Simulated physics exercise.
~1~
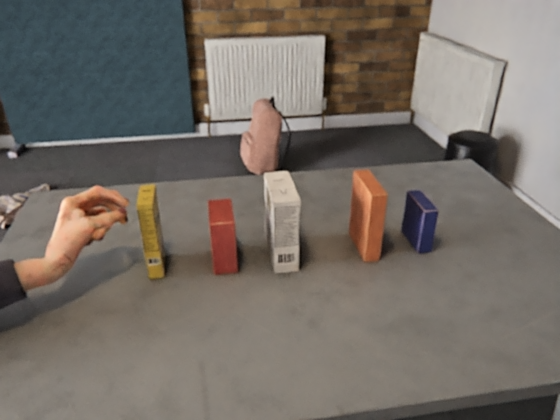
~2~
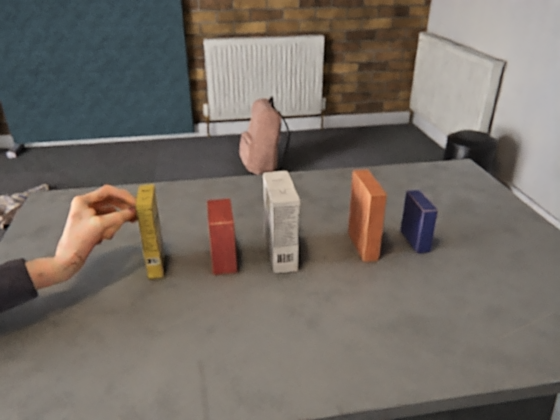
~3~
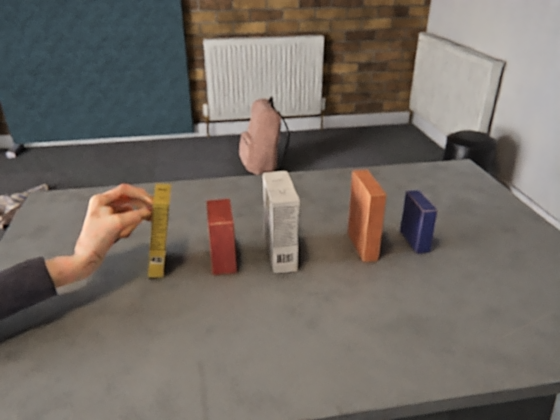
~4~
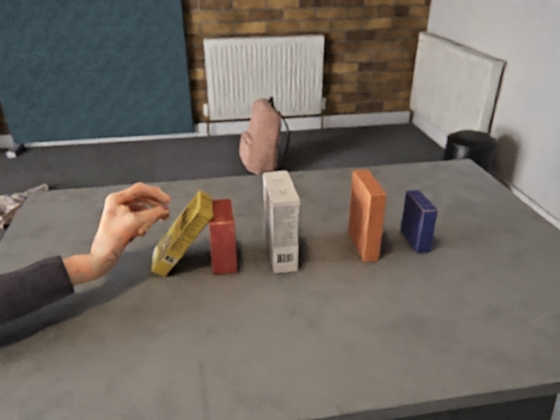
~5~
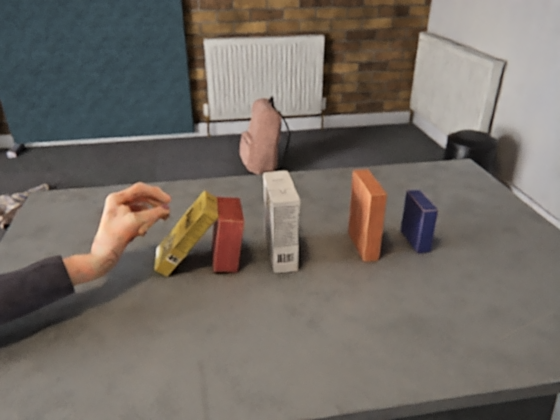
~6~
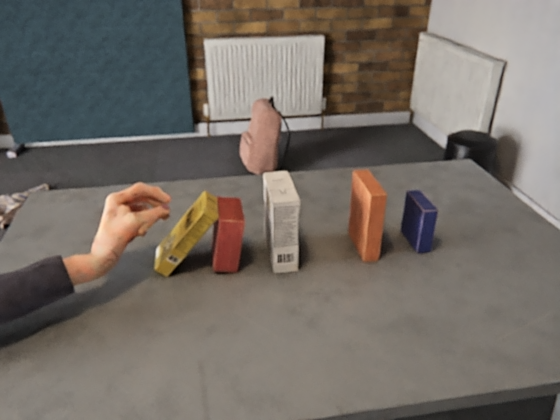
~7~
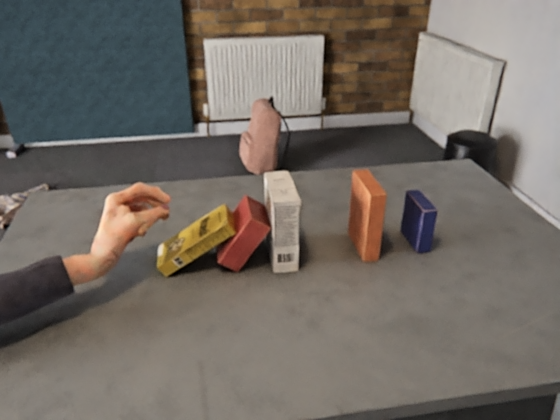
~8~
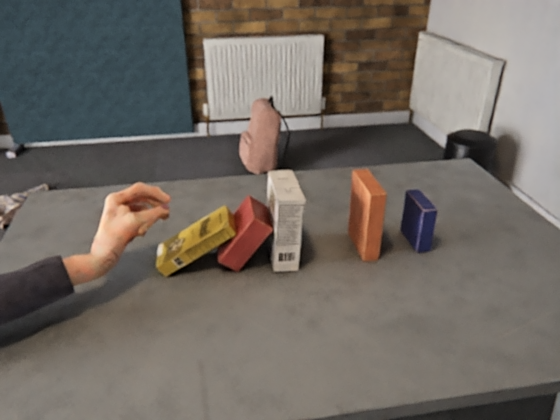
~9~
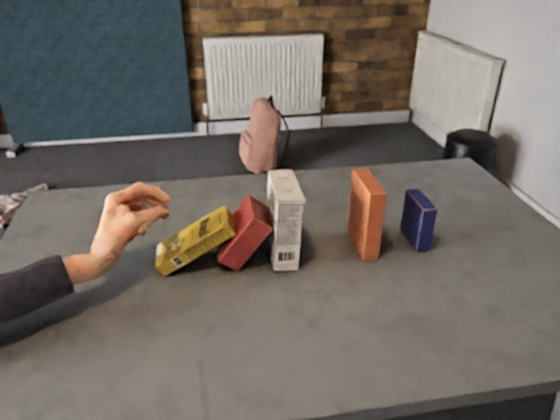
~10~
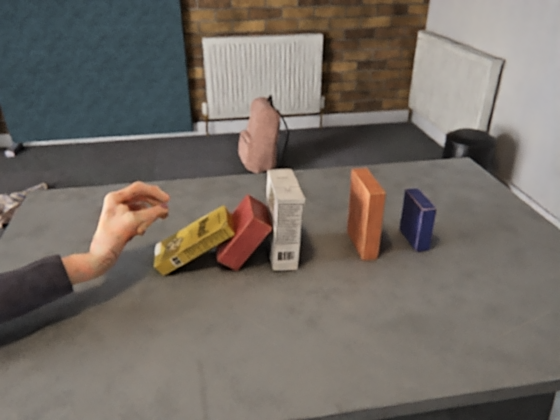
A hand tips the yellow box into the red one, which leans against the upright white box.
